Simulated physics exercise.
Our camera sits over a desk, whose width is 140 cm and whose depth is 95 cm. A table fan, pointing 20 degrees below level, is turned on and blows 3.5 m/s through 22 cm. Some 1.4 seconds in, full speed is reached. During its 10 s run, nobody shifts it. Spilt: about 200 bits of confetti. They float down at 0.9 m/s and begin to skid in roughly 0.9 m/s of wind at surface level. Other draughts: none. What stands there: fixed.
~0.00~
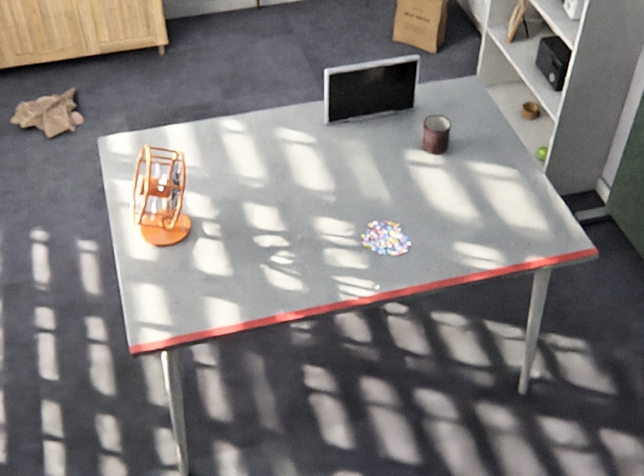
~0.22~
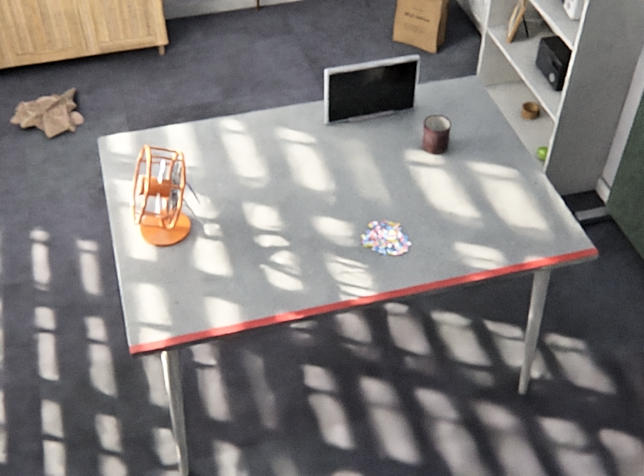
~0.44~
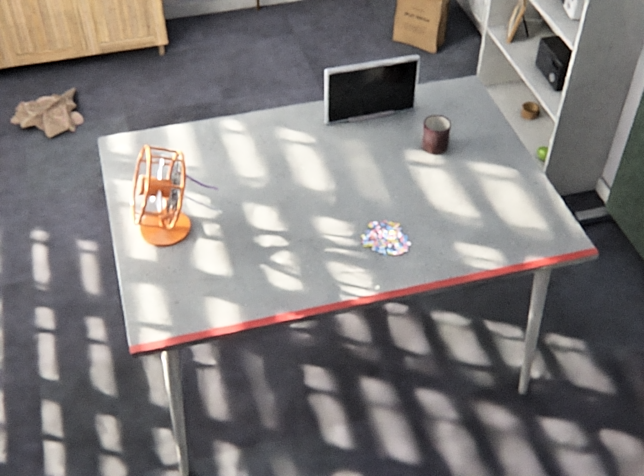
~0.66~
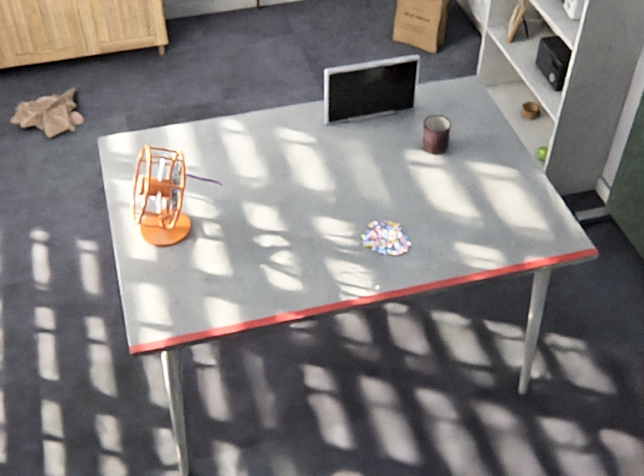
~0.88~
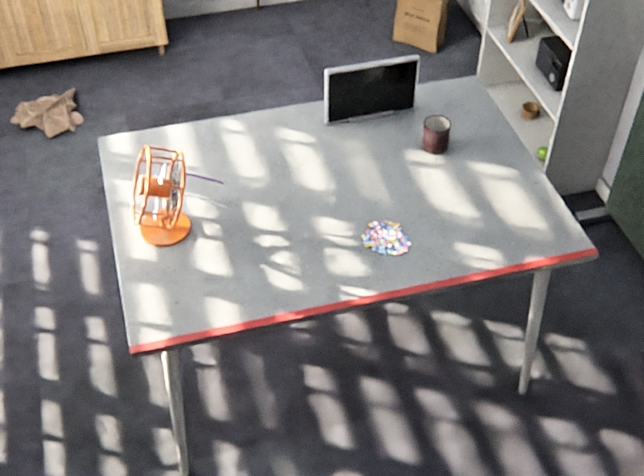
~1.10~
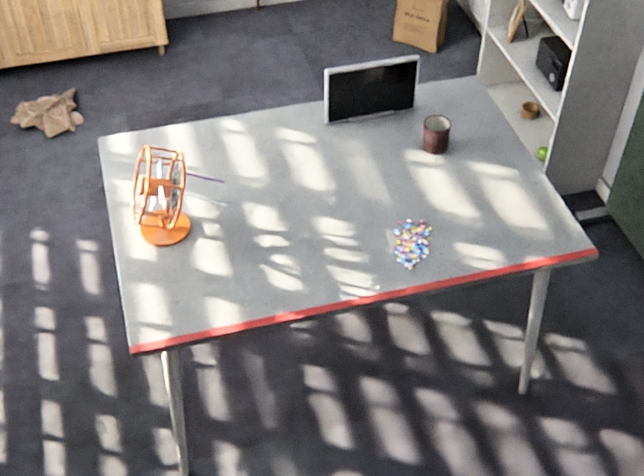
In a room with a dark floor, a grey desk with a red front edge is seen from above, barred with patches of sunlight. An orange table fan stands at the left, a laptop and a dark mug sit toward the back, and pale, multicoloured confetti lies in a small pile near the front. The fan's blades turn while the confetti lies still, then most of the bits shift slightly rightward, the camera staying fixed.
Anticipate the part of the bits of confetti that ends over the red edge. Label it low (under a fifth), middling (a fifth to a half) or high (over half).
High.
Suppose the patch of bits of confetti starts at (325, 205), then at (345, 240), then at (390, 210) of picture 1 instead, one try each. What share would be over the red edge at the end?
First try near 2 %, second near 100 %, third near 2 %.
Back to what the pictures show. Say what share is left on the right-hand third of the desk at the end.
About 0 percent.
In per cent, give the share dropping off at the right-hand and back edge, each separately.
About 15 % right-hand, 0 % back.
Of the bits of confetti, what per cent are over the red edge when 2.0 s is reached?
About 90 per cent.
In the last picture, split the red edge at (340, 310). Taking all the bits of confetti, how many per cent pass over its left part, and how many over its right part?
0 % left, 90 % right.
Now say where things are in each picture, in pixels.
In the first picture, the middle of the bits of confetti is near (385, 238), none has stirred yet and the mouth of the table fan is at (158, 188).
In the second picture, the middle of the bits of confetti is near (385, 238), none has stirred yet and the red edge is centred on (378, 301).
In the third picture, the middle of the bits of confetti is near (385, 238), none has stirred yet, the top of a mug is at (438, 123) and the top of a laptop is at (373, 63).
In the fourth picture, the middle of the bits of confetti is near (385, 238) and none has stirred yet.
In the fifth picture, the middle of the bits of confetti is near (385, 238) and none has stirred yet.
In the sixth picture, the middle of the bits of confetti is near (411, 245), the farthest in sight from the table fan is at (430, 229) and about 95 % have left their places.
After 2.0 s, 0 % are on the move or not yet settled, 88 % are over the red edge.
After 3.2 s, 0 % are on the move or not yet settled, 88 % are over the red edge.
After 5.5 s, 0 % are on the move or not yet settled, 88 % are over the red edge.
After 10.0 s, at the end, 88 % are over the red edge.
